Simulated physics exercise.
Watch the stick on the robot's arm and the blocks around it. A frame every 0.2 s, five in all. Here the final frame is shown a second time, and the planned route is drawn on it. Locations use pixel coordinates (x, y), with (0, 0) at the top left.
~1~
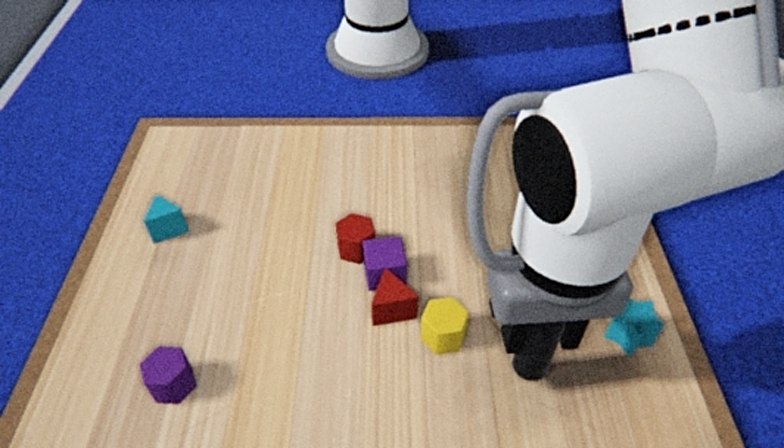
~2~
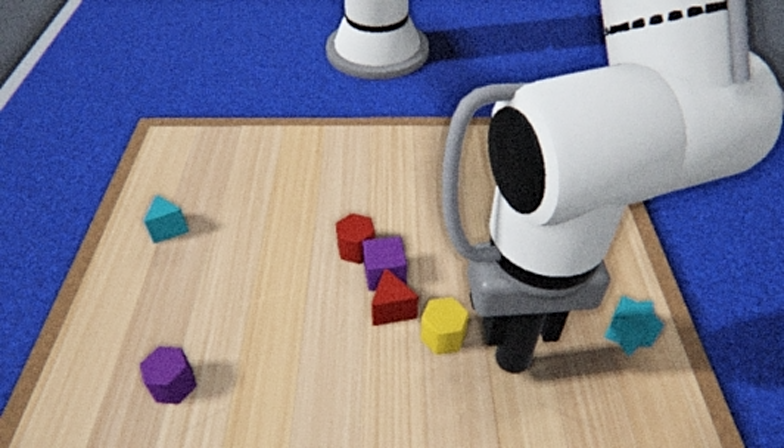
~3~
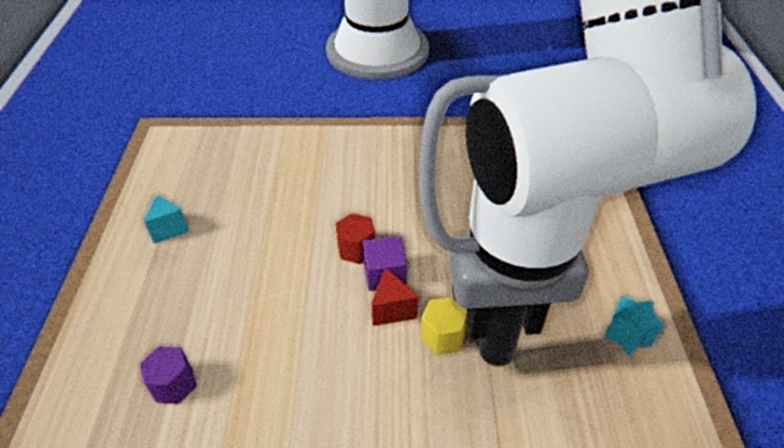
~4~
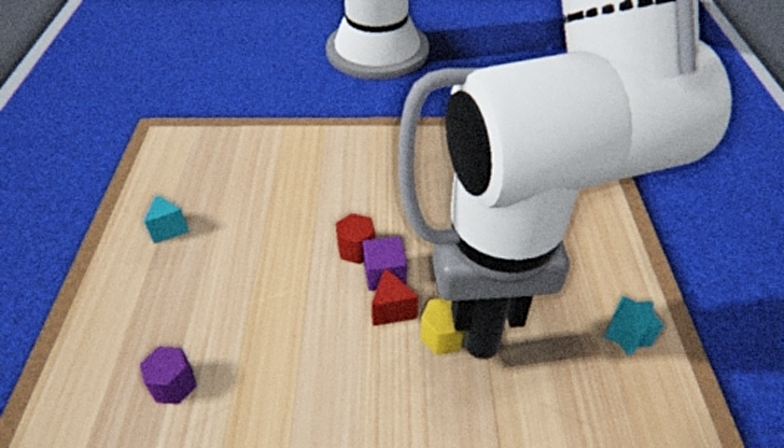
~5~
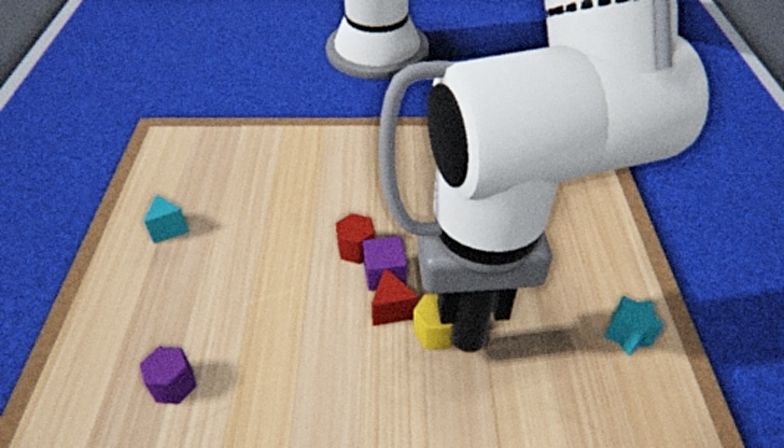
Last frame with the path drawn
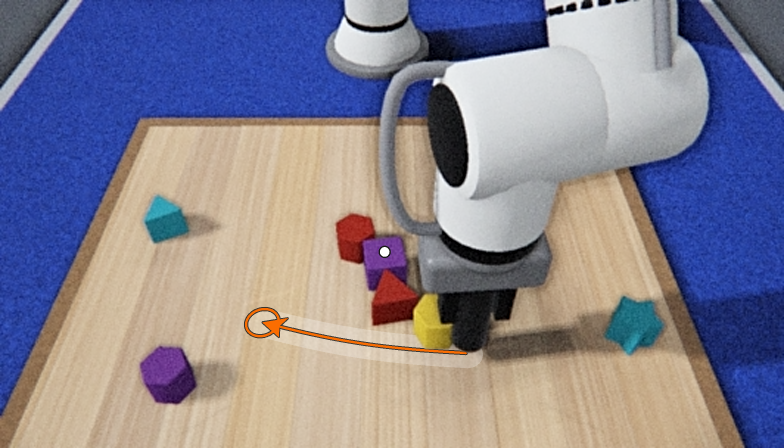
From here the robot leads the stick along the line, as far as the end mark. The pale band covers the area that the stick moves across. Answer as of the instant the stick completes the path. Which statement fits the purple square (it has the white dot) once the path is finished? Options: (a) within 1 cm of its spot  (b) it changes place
Option a.
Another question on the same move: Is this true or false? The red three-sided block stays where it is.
The statement is incorrect.
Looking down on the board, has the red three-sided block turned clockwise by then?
I believe not.
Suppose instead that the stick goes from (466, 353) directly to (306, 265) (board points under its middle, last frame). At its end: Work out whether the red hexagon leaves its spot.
The push reaches it.
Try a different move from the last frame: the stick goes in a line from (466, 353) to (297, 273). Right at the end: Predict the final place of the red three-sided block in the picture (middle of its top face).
I'd place it at (318, 234), taking the centre of its top.
Path on the board, from (466, 353) by way of (395, 348) and (327, 337) to (262, 322); the dot is on the purple square.
What follows on the original path. One third of the way, stick (394, 333); red three-sided block (387, 280), turned 45° anticlockwise; yellow hexagon (417, 296), turned 65° clockwise.
Two thirds of the way, stick (324, 322); red three-sided block (387, 280), turned 45° anticlockwise; yellow hexagon (417, 296), turned 65° clockwise.
At the end, stick (258, 307); purple square in place; red three-sided block (387, 280), turned 45° anticlockwise; yellow hexagon (417, 296), turned 65° clockwise.
